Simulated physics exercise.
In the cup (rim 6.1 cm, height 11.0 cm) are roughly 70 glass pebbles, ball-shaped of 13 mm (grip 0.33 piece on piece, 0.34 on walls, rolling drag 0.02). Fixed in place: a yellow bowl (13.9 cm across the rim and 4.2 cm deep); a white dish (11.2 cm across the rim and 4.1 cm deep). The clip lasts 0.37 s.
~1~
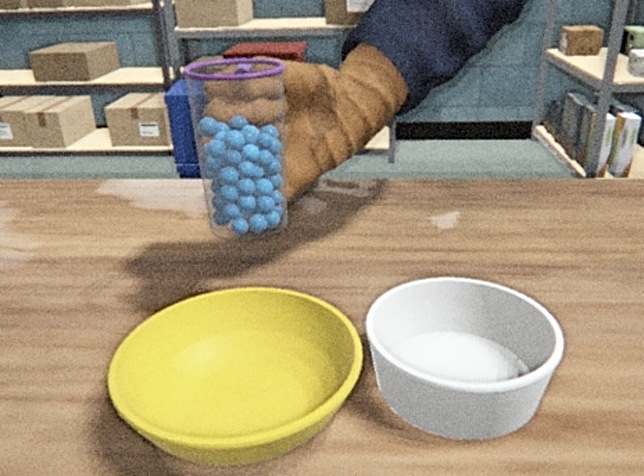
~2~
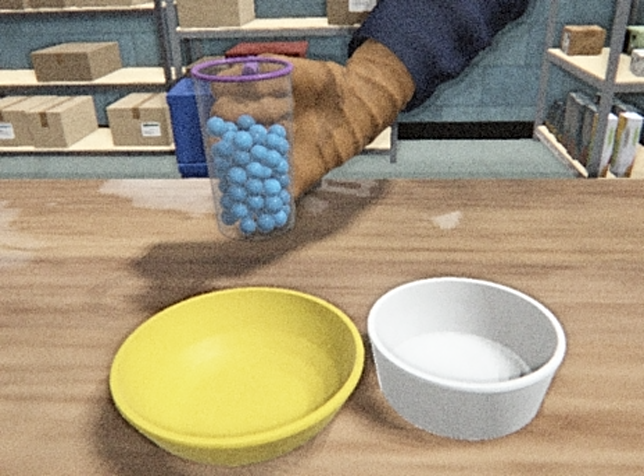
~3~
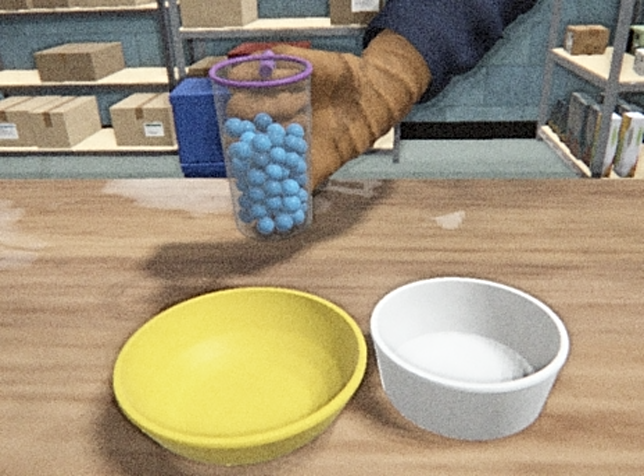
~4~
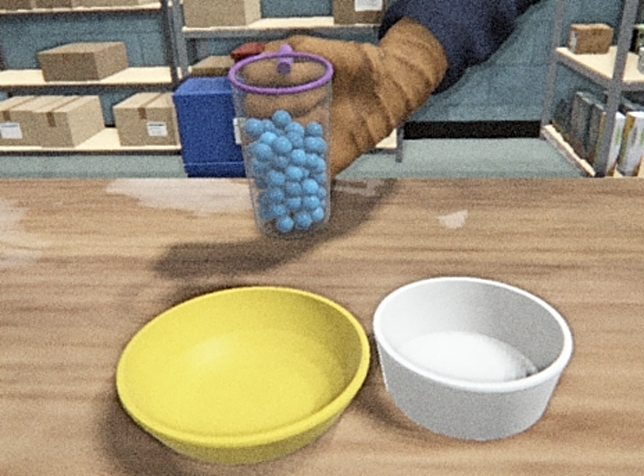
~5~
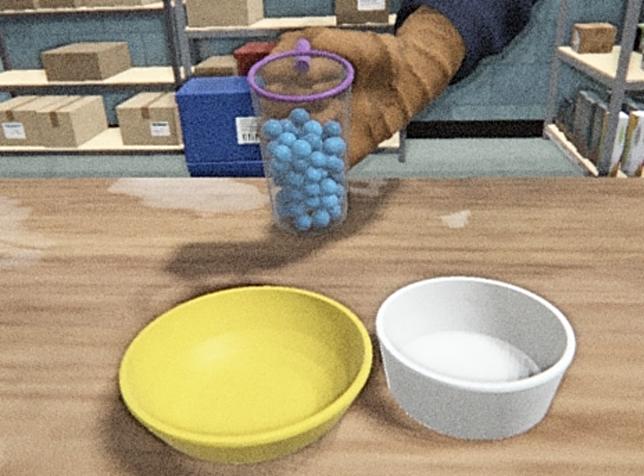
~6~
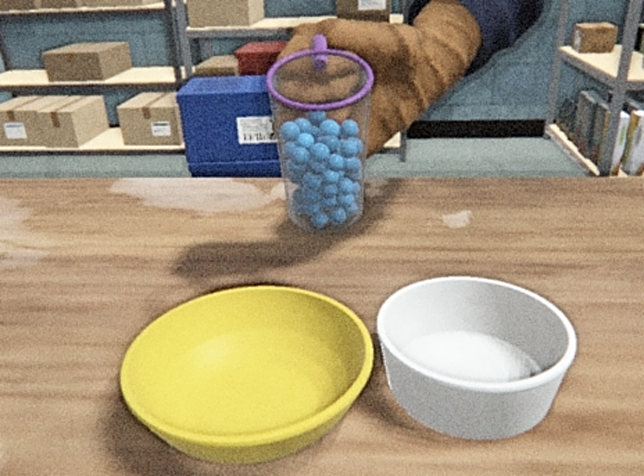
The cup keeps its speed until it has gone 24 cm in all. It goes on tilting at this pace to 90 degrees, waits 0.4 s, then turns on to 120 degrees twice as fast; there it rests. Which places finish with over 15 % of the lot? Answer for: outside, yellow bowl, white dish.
Outside above, yellow bowl below, white dish below.
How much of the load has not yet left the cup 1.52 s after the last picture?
Some 80 per cent of the load.
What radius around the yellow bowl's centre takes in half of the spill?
Roughly 38 cm.
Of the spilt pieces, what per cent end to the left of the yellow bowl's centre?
About 0 per cent.
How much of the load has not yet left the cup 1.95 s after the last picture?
About 5 per cent.
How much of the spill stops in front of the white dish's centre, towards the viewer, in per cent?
Some 70 per cent.
Then, 0.59 s after the last picture, tilt 62 degrees; cup 100 %; middle of all pieces near (448, 155).
Then, 1.07 s after the last picture, tilt 90 degrees; cup 95 %; middle of all pieces near (557, 155).
Then, 1.52 s after the last picture, tilt 92 degrees; cup 80 %, outside 15 %, in the air 5 %; middle of all pieces near (627, 202).
Then, 1.95 s after the last picture, tilt 120 degrees; cup 5 %, outside 85 %, in the air 10 %.
In the end, white dish 0 %, cup 0 %, outside 100 %, yellow bowl 0 %.
